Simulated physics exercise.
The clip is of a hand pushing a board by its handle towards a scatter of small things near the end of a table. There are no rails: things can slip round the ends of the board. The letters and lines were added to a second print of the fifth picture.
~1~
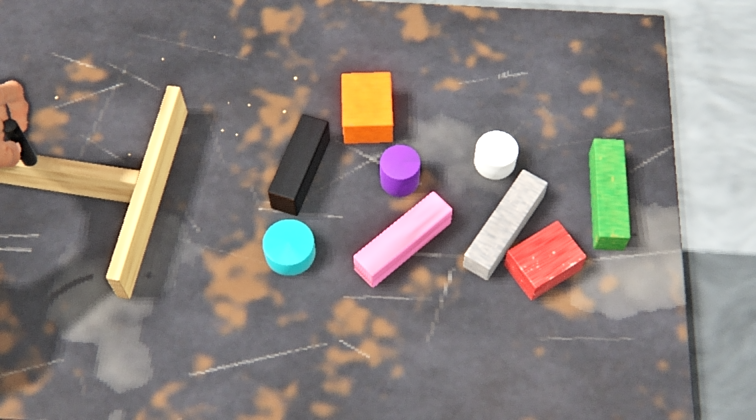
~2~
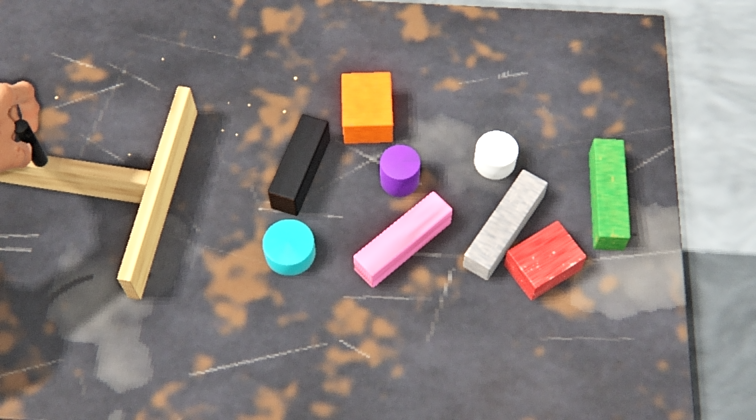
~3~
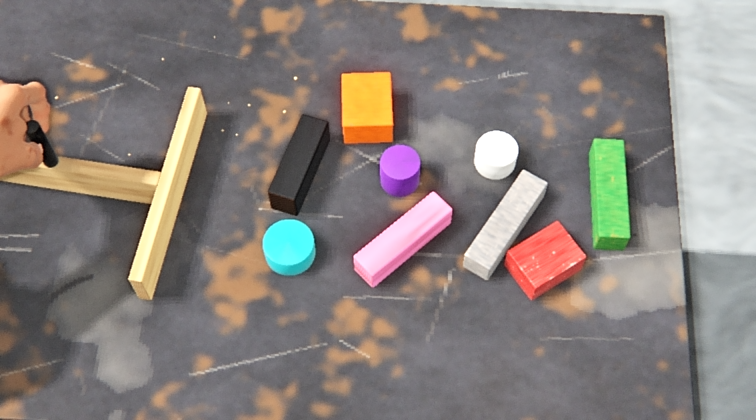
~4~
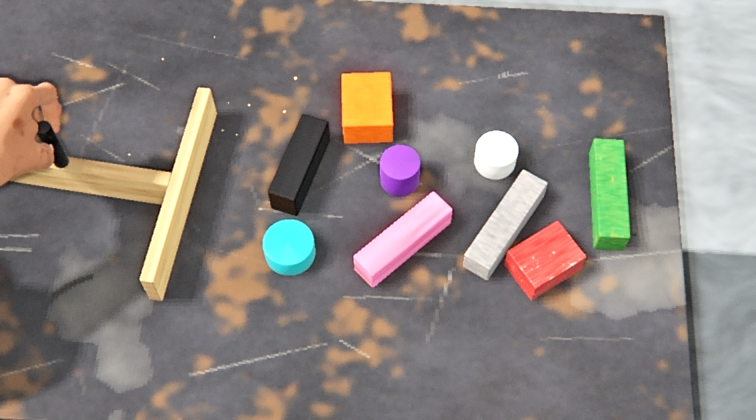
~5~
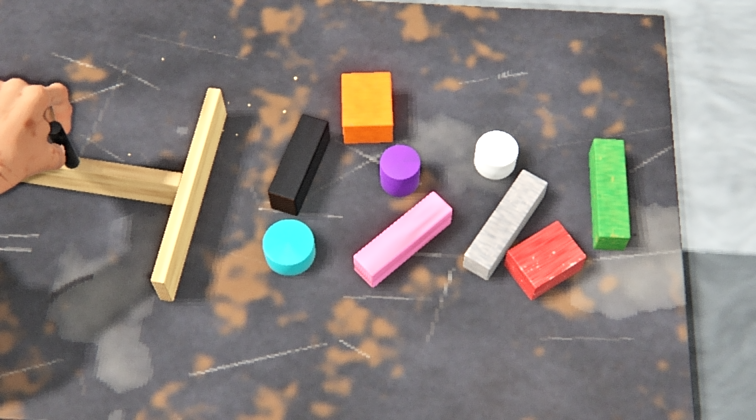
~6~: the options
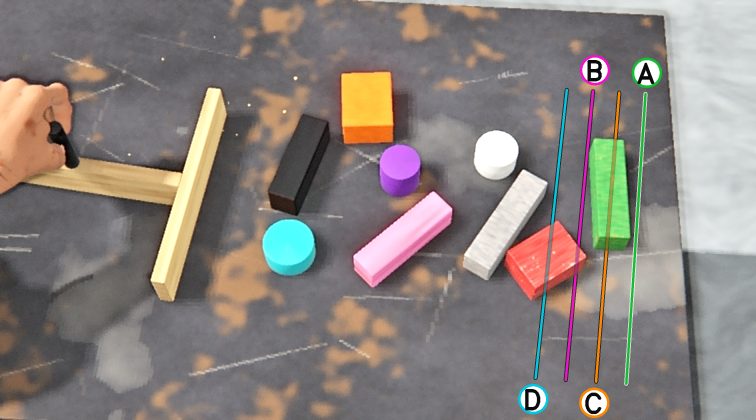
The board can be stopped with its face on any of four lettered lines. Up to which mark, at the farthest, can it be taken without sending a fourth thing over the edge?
The farthest such stop is C.
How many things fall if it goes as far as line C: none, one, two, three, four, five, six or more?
In all, three.
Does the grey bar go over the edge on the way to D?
By then, no.
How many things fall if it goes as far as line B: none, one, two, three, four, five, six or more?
By then, two.
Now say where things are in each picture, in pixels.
In the first frame, turquoise tin (289, 248); white tin (496, 156); grey bar (505, 224).
In the second frame, board (155, 179); green bar (609, 194).
In the third frame, board (166, 179); red block (545, 260).
In the fourth frame, board (177, 180); purple tin (400, 171).
In the fifth frame, board (187, 180); turquoise tin (289, 248); white tin (496, 156); grey bar (505, 224).
On the marked copy, A at (637, 229); B at (580, 225); C at (609, 227); D at (552, 224).
Taking C. A third of the way, board (338, 189); orange block (391, 104); turquoise tin (362, 256).
Two thirds of the way, board (490, 197); red block (622, 276); grey bar (582, 225).
When it is over, board (611, 204); green bar over the edge; grey bar over the edge; three fallen.
As for the rest, A drops six; B is within the limit but short; D is within the limit but short.
